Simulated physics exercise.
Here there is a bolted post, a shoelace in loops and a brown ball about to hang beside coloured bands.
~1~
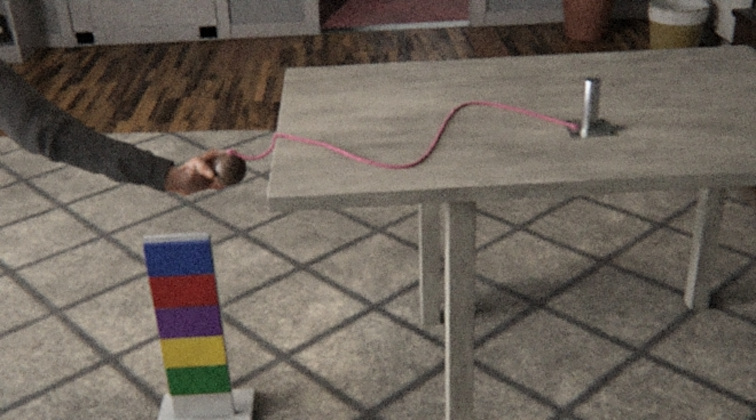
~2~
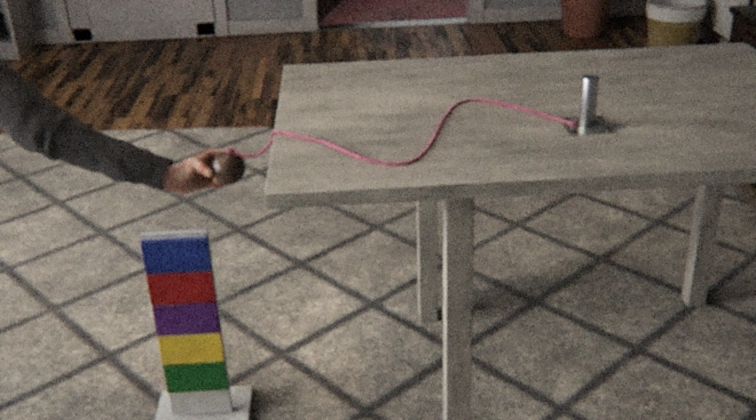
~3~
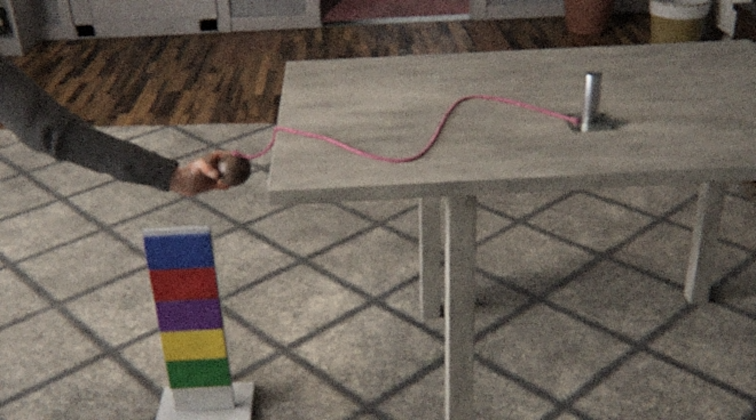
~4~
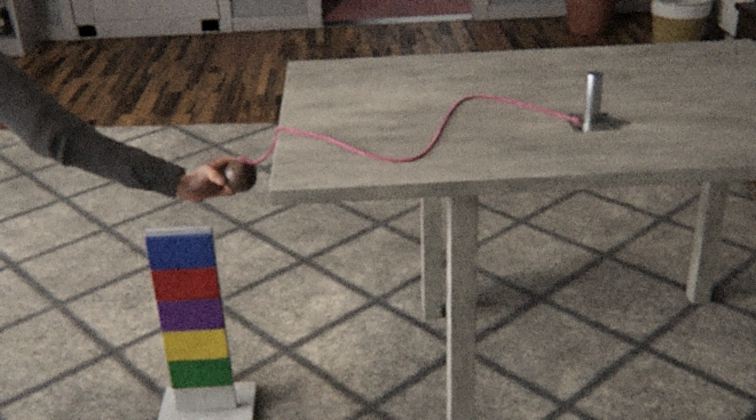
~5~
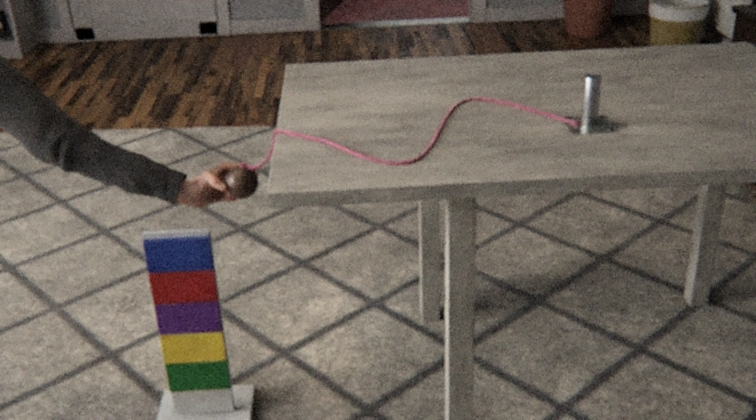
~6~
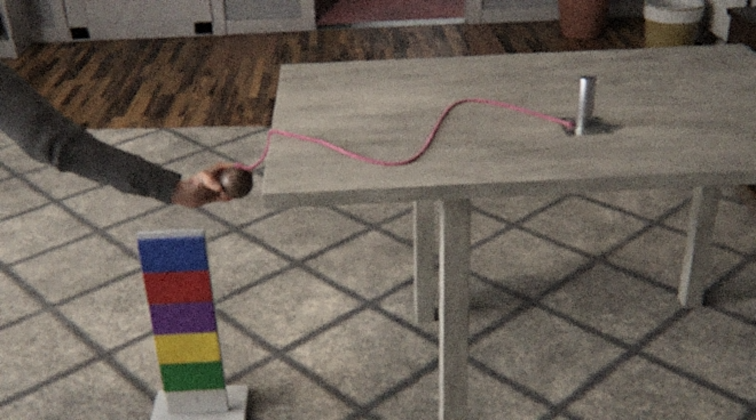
In a room with a patterned rug over a wooden floor, a pale table is seen from slightly above. A pink cord winds across its top from a silver post on the right to a brown ball held in a hand reaching in from the left, above an upright stand banded blue, red, purple, yellow and green. The hand lowers the ball very slightly beside the table's edge, while the view shakes faintly.
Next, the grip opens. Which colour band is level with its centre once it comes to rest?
The yellow band.
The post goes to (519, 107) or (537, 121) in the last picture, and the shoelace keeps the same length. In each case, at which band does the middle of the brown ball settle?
The first case gives green, the second gives green.
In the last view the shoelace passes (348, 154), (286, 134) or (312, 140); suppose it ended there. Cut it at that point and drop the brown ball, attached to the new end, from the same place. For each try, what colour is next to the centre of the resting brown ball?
First try: None, it hangs higher; second try: Red; third try: Blue.
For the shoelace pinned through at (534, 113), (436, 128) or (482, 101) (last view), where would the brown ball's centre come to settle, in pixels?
It would sit near (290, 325) the first time, (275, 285) the second and (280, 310) the third.
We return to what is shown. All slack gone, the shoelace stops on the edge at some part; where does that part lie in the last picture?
You'll find it close to (409, 162).
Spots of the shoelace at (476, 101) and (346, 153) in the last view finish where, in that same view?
The first one ends up at (451, 126) and the second one at (278, 195).
A little later, ball near (257, 325); level with purple.
Next, ball near (318, 323); level with yellow.
Later still, ball near (276, 333); level with yellow.
When it is over, ball near (293, 331); level with yellow. Its middle rests at the yellow band.
